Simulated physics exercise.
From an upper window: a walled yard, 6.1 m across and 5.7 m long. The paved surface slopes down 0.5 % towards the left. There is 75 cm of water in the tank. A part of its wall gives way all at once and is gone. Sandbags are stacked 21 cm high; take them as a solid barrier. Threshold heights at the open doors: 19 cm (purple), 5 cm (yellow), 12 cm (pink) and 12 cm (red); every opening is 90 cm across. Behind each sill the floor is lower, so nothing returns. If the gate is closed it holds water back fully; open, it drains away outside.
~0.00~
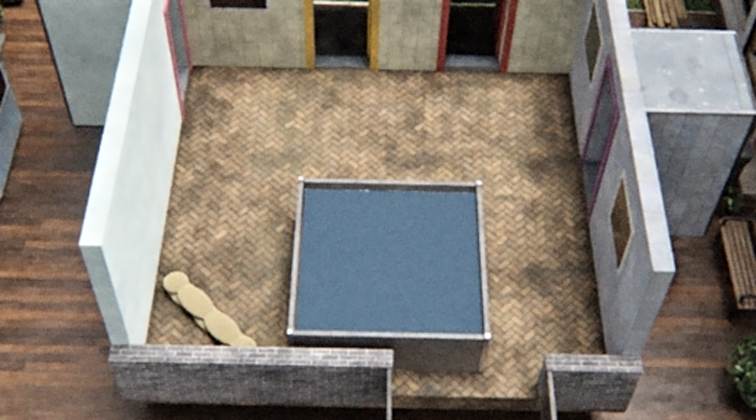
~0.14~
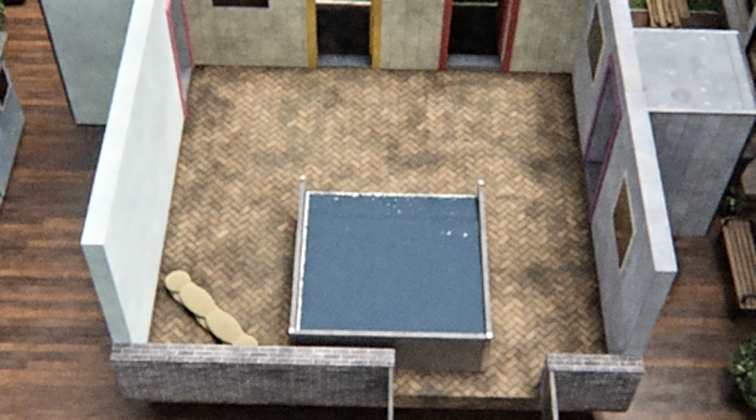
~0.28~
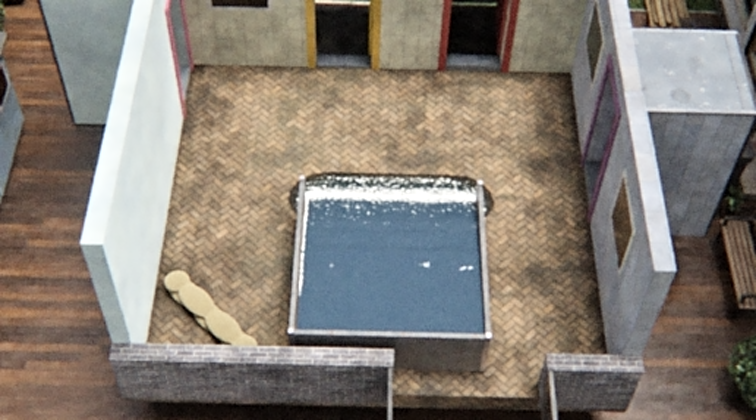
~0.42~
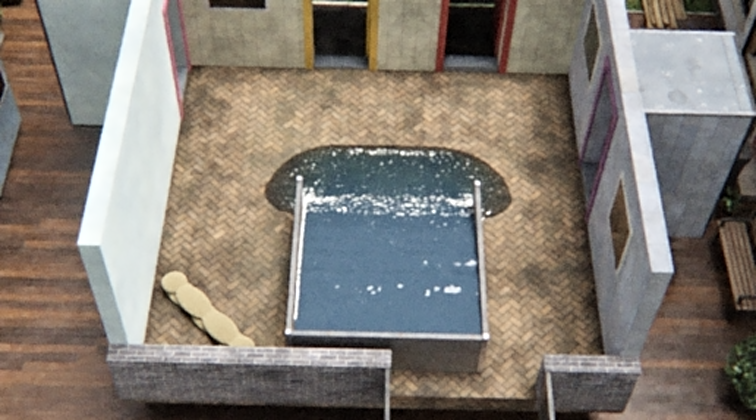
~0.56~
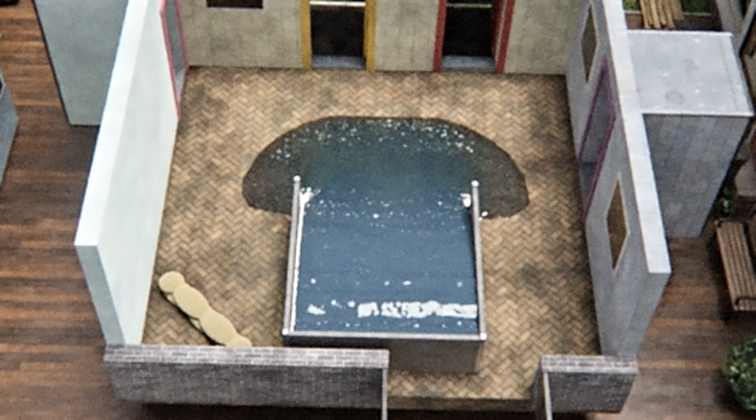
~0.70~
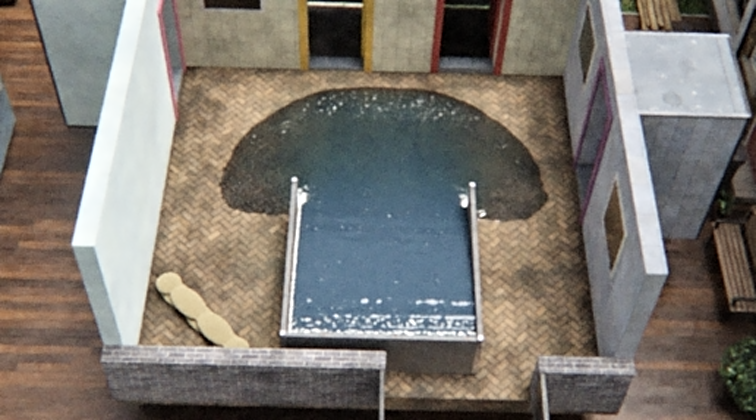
In a walled yard, water pours from the tank's far side and spreads across the paving.
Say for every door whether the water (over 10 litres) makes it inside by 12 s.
Within that time: At the purple door it stays under the limit; at the yellow door it goes over the limit; at the pink door it passes the limit; at the red door it goes over the limit.
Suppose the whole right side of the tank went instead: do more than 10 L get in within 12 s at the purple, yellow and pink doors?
Then: Purple past it, yellow above, pink over.
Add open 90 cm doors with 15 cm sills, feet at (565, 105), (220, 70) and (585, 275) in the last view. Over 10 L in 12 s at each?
In that order: Above, past it, under.
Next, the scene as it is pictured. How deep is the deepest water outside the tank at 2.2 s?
Roughly 48 cm.
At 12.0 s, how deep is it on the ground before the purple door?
Some 7.0 cm.
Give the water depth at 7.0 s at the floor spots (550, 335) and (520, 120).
About 14 and 10 cm.
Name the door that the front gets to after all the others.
Last comes the pink one.
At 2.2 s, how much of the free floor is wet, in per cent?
Near 55 per cent is wet.
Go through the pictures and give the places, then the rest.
The first picture shows the tank at (389, 258) is whole and still, 75 cm deep.
In the second picture, water pours out on the tank's far side and has run 1.3 m, to a hidden place; typically 7 cm deep outside, 75 cm at the tank's back.
In the third picture, water pours out on the tank's far side and has run 1.5 m, to (488, 202); typically 14 cm deep outside, 75 cm at the tank's back.
In the fourth picture, water pours out on the tank's far side and has run 1.8 m, to (496, 178); typically 12 cm deep outside, 75 cm at the tank's back.
In the fifth picture, water pours out on the tank's far side and has run 2.2 m, to (504, 157); typically 9 cm deep outside, 72 cm at the tank's back.
In the sixth picture, water pours out on the tank's far side and has run 2.7 m, to (326, 94); typically 8 cm deep outside, 64 cm at the tank's back.
After 1.4 s water covers 55 % of the floor and is deepest (46 cm) near (387, 81); purple door 2 cm at the sill, 0 L in, yellow door 21 cm at the sill, 82 L in, pink door not reached, red door 28 cm at the sill, 29 L in.
After 2.2 s water covers 55 % of the floor and is deepest (48 cm) near (554, 78); purple door 2 cm at the sill, 0 L in, yellow door 35 cm at the sill, 286 L in, pink door 24 cm at the sill, 10 L in, red door 35 cm at the sill, 125 L in.
After 3.5 s water covers 60 % of the floor and is deepest (34 cm) near (554, 78); purple door 13 cm at the sill, 0 L in, yellow door 24 cm at the sill, 538 L in, pink door 30 cm at the sill, 138 L in, red door 26 cm at the sill, 253 L in.
After 7.0 s water covers 95 % of the floor and is deepest (18 cm) near (259, 377); purple door 7 cm at the sill, 0 L in, yellow door 11 cm at the sill, 711 L in, pink door 16 cm at the sill, 282 L in, red door 9 cm at the sill, 314 L in.
After 12.0 s water covers 95 % of the floor and is deepest (17 cm) near (134, 375); purple door 7 cm at the sill, 0 L in, yellow door 8 cm at the sill, 750 L in, pink door 10 cm at the sill, 290 L in, red door 5 cm at the sill, 314 L in.
